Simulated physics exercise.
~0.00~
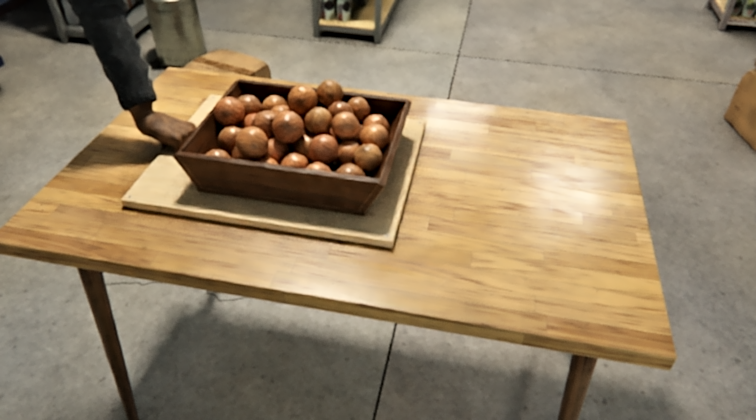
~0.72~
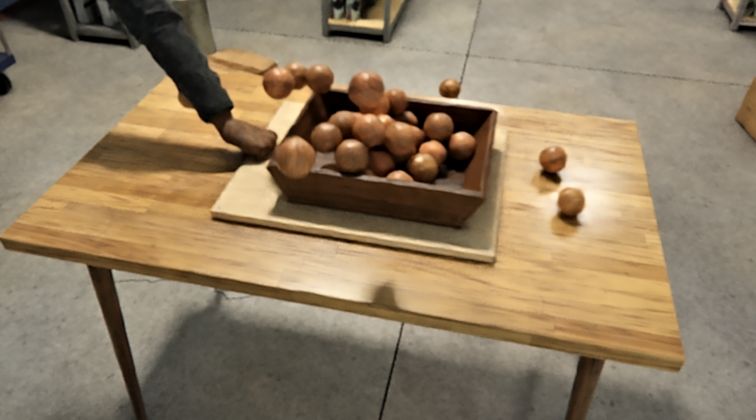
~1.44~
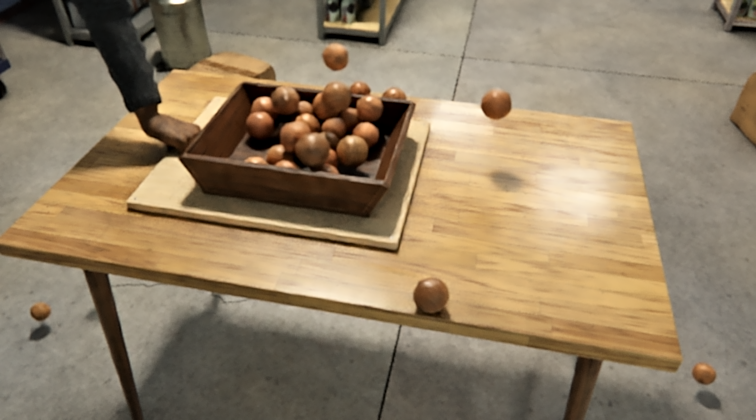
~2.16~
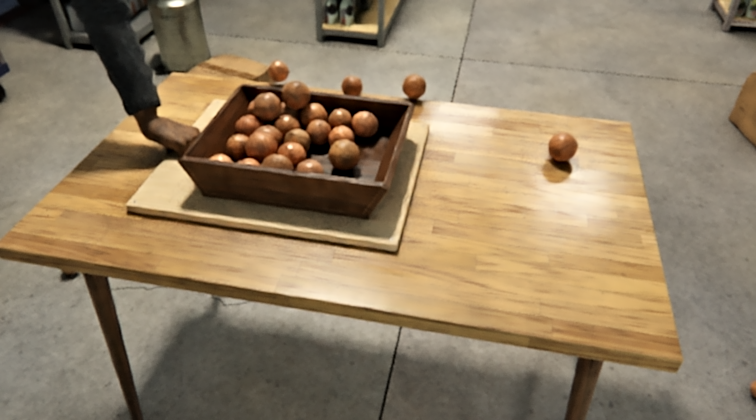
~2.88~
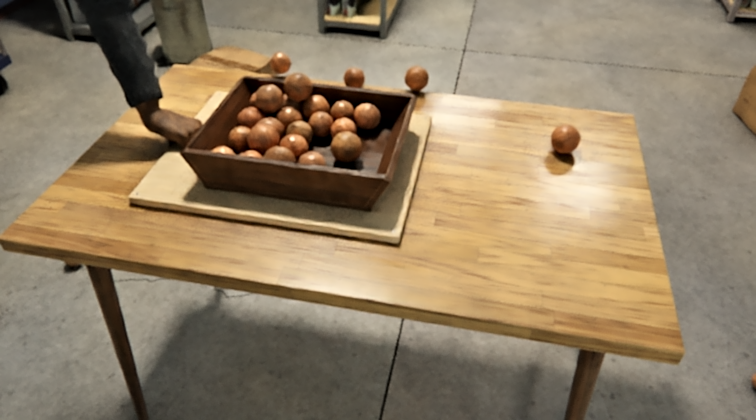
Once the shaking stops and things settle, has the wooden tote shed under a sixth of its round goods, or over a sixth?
It has shed over a sixth of them. Many of the round pieces have bounced out onto the table or off its edges, though a good part of the load stays in the tote.
